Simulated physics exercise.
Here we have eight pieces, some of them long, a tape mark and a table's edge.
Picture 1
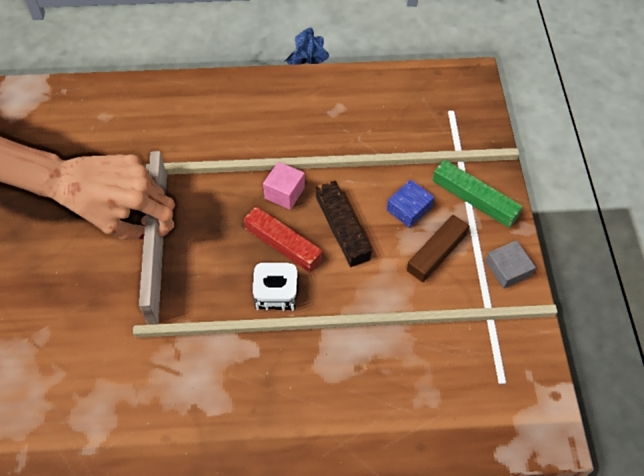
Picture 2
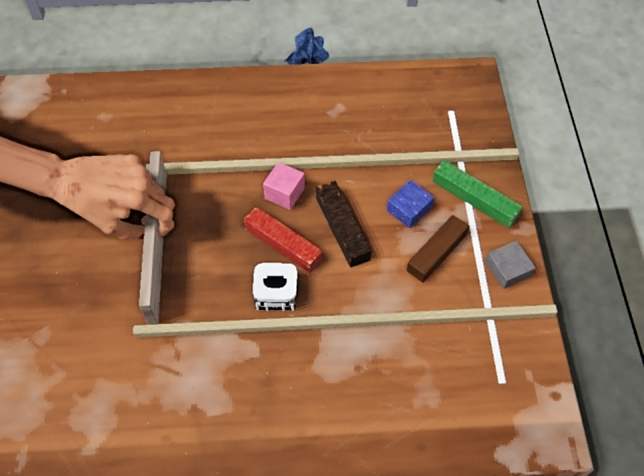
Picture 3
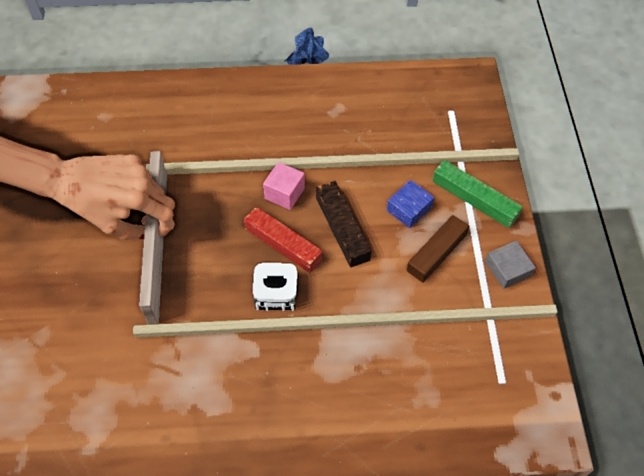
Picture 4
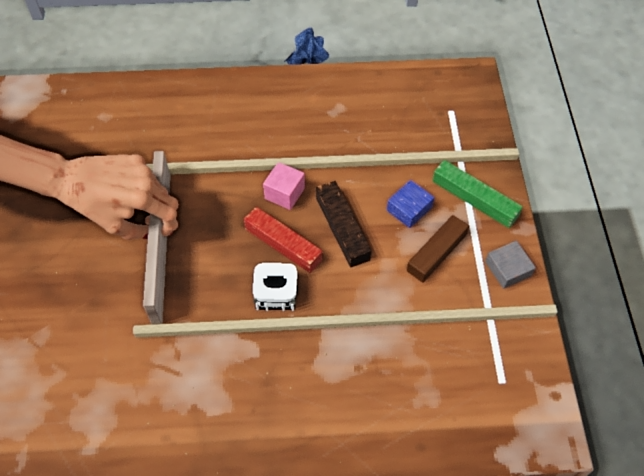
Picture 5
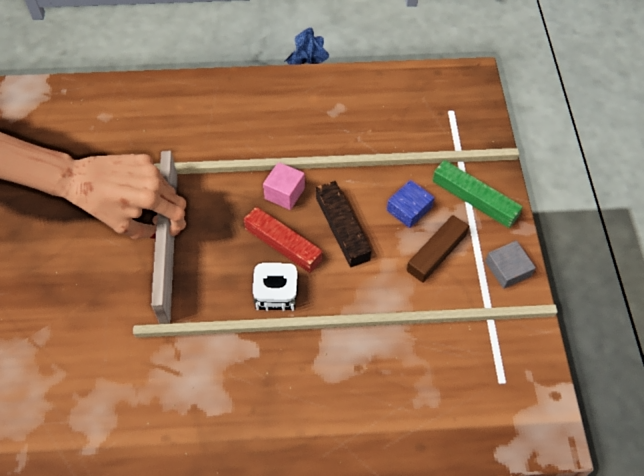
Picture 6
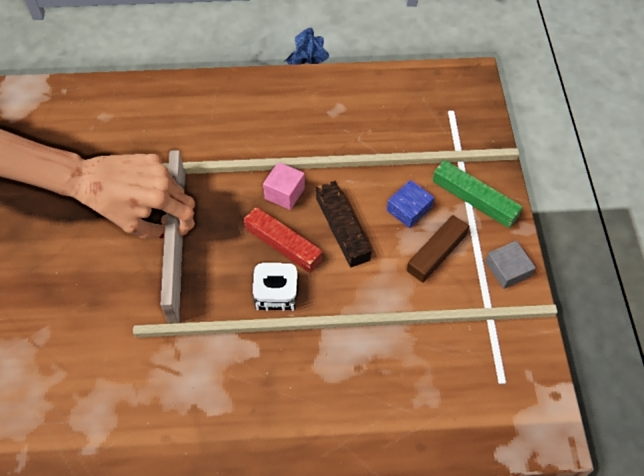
In the video, a hand holds a grey board upright at the left end of two wooden rails on a table, then slides it slightly right toward eight scattered pieces, including coloured blocks and bars, which stay still.
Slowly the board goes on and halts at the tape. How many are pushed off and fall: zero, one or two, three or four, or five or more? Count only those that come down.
As it turns out, the number that fall off is three or four.
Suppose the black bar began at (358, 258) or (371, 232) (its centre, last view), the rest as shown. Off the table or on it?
In turn it survives; stays on.
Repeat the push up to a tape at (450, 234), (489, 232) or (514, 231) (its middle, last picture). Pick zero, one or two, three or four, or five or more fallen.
Taking them in turn, either one or two; 5 or more; five or more.
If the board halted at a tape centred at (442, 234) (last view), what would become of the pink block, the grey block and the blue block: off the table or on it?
The pink block survives; the grey block tumbles off; the blue block stays on.
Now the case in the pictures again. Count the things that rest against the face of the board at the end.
That makes 3.
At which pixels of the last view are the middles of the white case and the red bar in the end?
First (505, 276), then (507, 233).
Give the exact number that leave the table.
Exactly 4.
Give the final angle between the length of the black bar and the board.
About 15°.
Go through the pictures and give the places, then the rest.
In the first picture, grey block (510, 264); green bar (477, 193); brown stick (438, 248); board (154, 235); tape (474, 232).
In the second picture, green bar (476, 194); blue block (410, 204).
In the third picture, brown stick (438, 248); black bar (343, 223).
In the fourth picture, grey block (510, 264); white case (276, 287).
In the fifth picture, green bar (476, 194); red bar (283, 239).
In the sixth picture, grey block (510, 264); green bar (476, 194); brown stick (438, 248); board (174, 235); tape (474, 232).
A little later, none off yet; grey block at rest near (510, 264); green bar at rest near (476, 194); brown stick at rest near (438, 248).
When it is over, the number that fall off is three or four; down, blue block, brown stick, green bar and grey block.
